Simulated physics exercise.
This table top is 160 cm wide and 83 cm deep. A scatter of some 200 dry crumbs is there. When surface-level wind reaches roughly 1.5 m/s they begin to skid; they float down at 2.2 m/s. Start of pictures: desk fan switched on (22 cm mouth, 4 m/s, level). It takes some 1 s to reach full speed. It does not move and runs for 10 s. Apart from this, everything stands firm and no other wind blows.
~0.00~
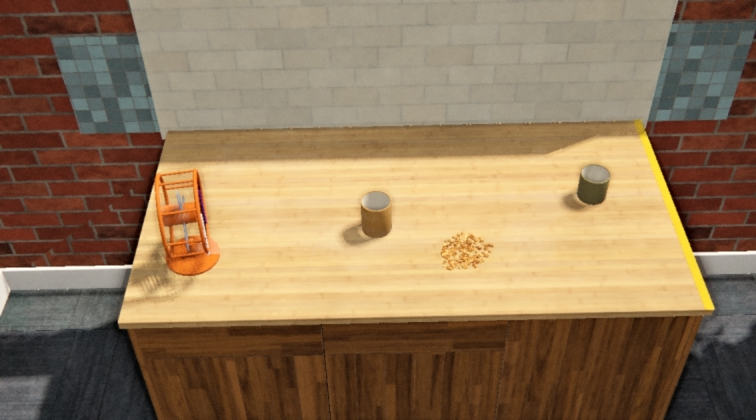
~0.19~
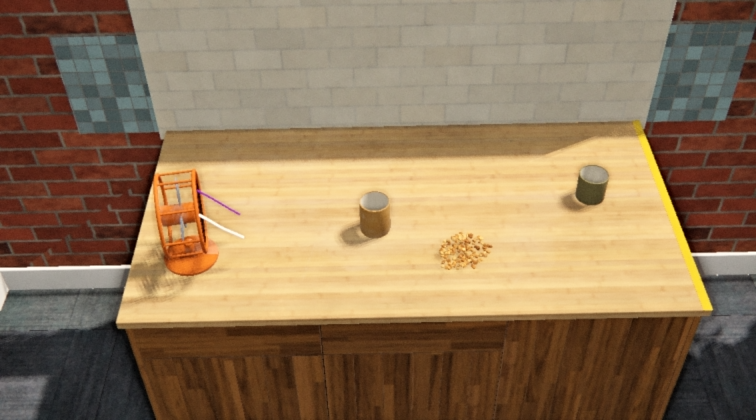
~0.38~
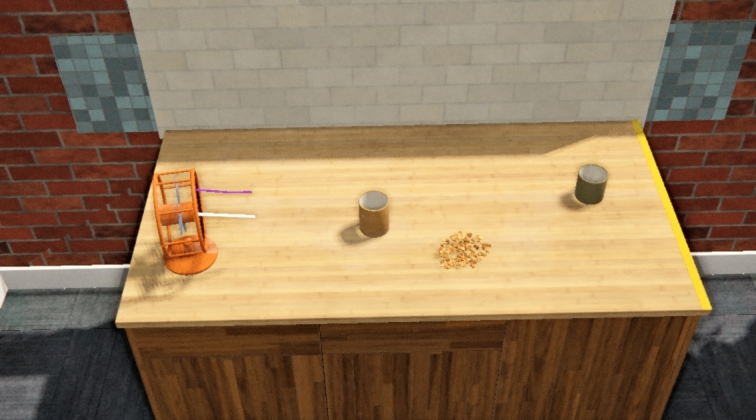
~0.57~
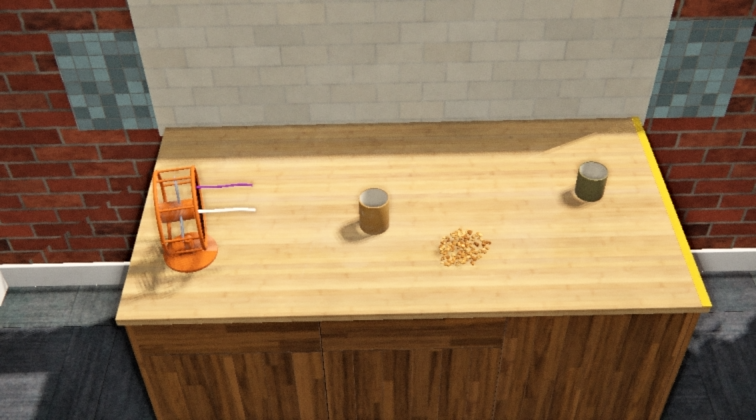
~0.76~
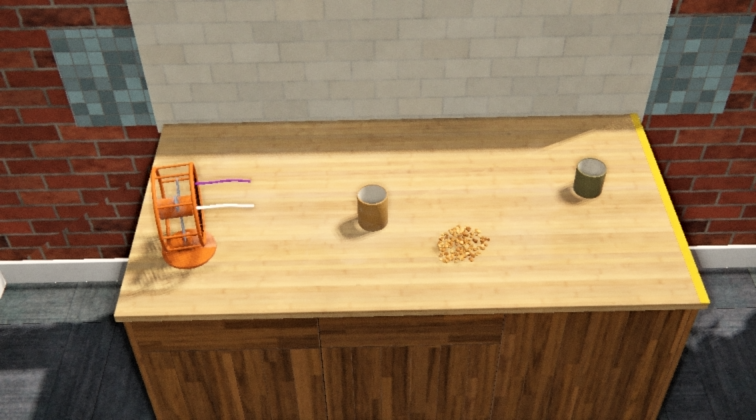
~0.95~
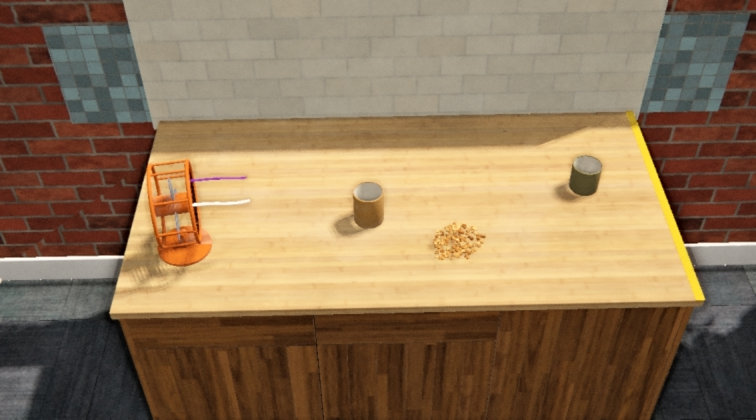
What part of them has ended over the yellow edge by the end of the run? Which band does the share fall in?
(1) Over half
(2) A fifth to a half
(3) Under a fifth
(1) Over half.
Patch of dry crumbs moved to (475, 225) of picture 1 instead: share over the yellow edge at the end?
Roughly 90 per cent.
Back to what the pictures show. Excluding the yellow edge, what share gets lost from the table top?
Close to 0 % of them.
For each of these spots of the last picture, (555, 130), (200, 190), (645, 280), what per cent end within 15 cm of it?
Estimates in listed order: 0 %; 0 %; 25 %.
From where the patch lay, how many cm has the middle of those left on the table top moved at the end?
That comes to some 45 centimetres.
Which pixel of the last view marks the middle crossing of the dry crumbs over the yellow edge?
Near (680, 236).
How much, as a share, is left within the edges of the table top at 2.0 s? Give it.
The share then is about 90 %.
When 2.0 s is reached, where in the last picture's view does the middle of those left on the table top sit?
Approx. centre at (603, 247) px.
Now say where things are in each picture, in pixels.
The middle of the dry crumbs is near (463, 252), none has stirred yet and the mouth of the desk fan is at (183, 214), in the first frame.
The middle of the dry crumbs is near (461, 249), none has stirred yet and the yellow edge is centred on (672, 204), in the second frame.
The middle of the dry crumbs is near (460, 248), none has stirred yet, the top of a mug is at (374, 200) and the top of a mug is at (594, 173), in the third frame.
The middle of the dry crumbs is near (460, 246) and none has stirred yet, in the fourth frame.
The middle of the dry crumbs is near (458, 242) and none has stirred yet, in the fifth frame.
The middle of the dry crumbs is near (454, 239) and none has stirred yet, in the sixth frame.
After 2.0 s, 97 % are on the move or not yet settled, 11 % are over the yellow edge; the middle of those still in play is near (603, 247).
After 3.2 s, 44 % are on the move or not yet settled, 52 % are over the yellow edge; the middle of those still in play is near (615, 259).
After 5.5 s, 31 % are on the move or not yet settled, 60 % are over the yellow edge; the middle of those still in play is near (627, 274).
After 10.0 s, at the end, 64 % are over the yellow edge; the middle of those still in play is near (627, 274).
